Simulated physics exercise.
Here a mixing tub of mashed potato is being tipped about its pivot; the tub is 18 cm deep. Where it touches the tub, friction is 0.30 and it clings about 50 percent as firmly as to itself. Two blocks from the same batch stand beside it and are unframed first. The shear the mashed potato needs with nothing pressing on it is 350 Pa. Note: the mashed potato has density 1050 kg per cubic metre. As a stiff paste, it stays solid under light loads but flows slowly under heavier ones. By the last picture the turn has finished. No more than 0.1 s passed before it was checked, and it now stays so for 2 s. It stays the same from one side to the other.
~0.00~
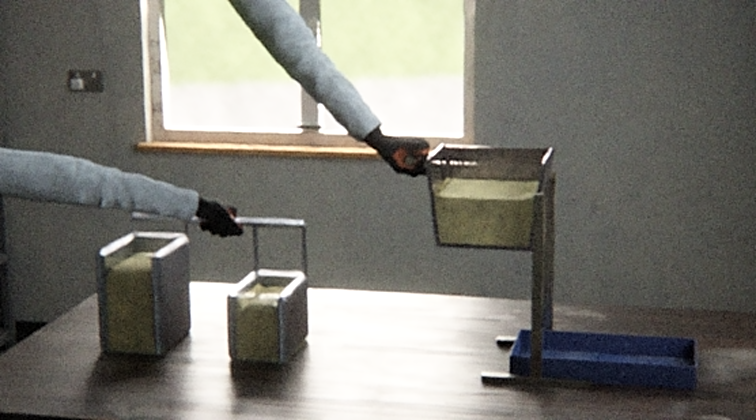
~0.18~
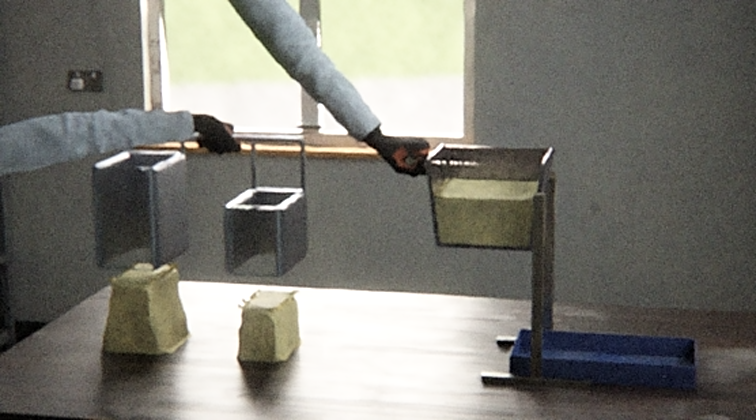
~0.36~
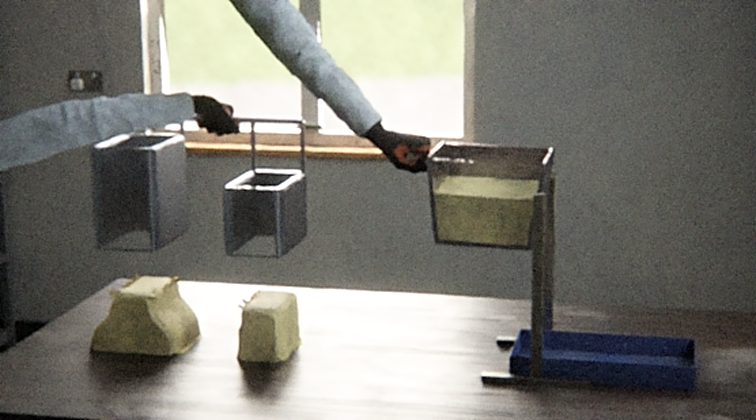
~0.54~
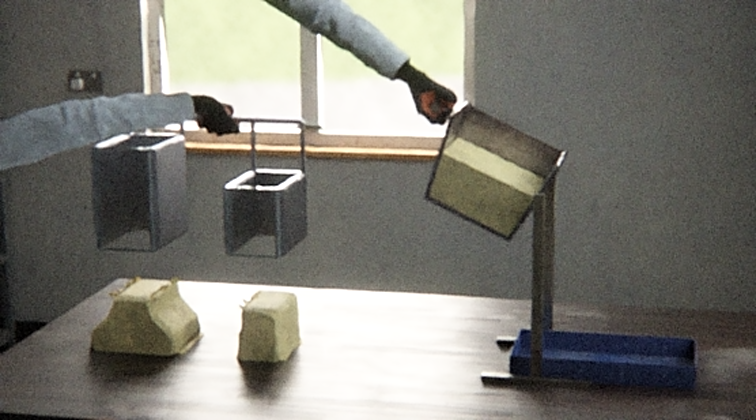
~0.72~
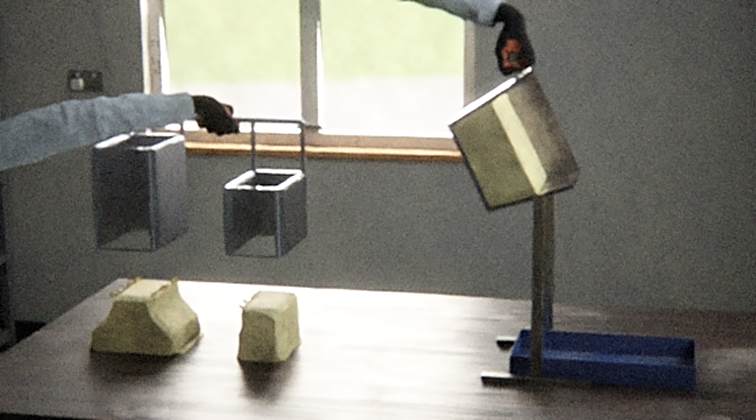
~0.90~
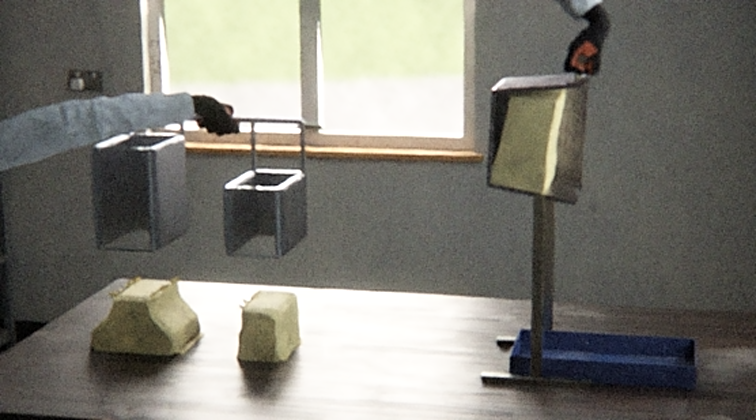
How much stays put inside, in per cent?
45 %.
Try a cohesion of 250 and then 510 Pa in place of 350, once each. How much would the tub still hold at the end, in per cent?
Result: 40 % for the first case, 0 % for the second.
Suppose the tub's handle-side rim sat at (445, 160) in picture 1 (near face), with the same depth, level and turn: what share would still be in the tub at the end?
About 50 per cent.
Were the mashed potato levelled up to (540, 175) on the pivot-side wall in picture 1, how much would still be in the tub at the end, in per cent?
Result: Approx. 25 % remaining in tub.
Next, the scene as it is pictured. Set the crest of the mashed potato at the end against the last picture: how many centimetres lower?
About 14 cm.
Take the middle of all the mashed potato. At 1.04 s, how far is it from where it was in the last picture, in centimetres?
7 cm.
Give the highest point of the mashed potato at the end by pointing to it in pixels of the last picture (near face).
On the near face, the top ends up close to (538, 162).
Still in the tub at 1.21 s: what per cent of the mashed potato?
Around 50 percent stays in the tub.
By 1.04 s, the tub is at 93 degrees and holds 95 %.
By 1.21 s, the tub is at 93 degrees and holds 49 %.
By 1.38 s, the tub is at 93 degrees and holds 45 %.
By 1.55 s, the tub is at 93 degrees and holds 45 %.
By 2.90 s, at the end, the tub is at 93 degrees and holds 45 %.
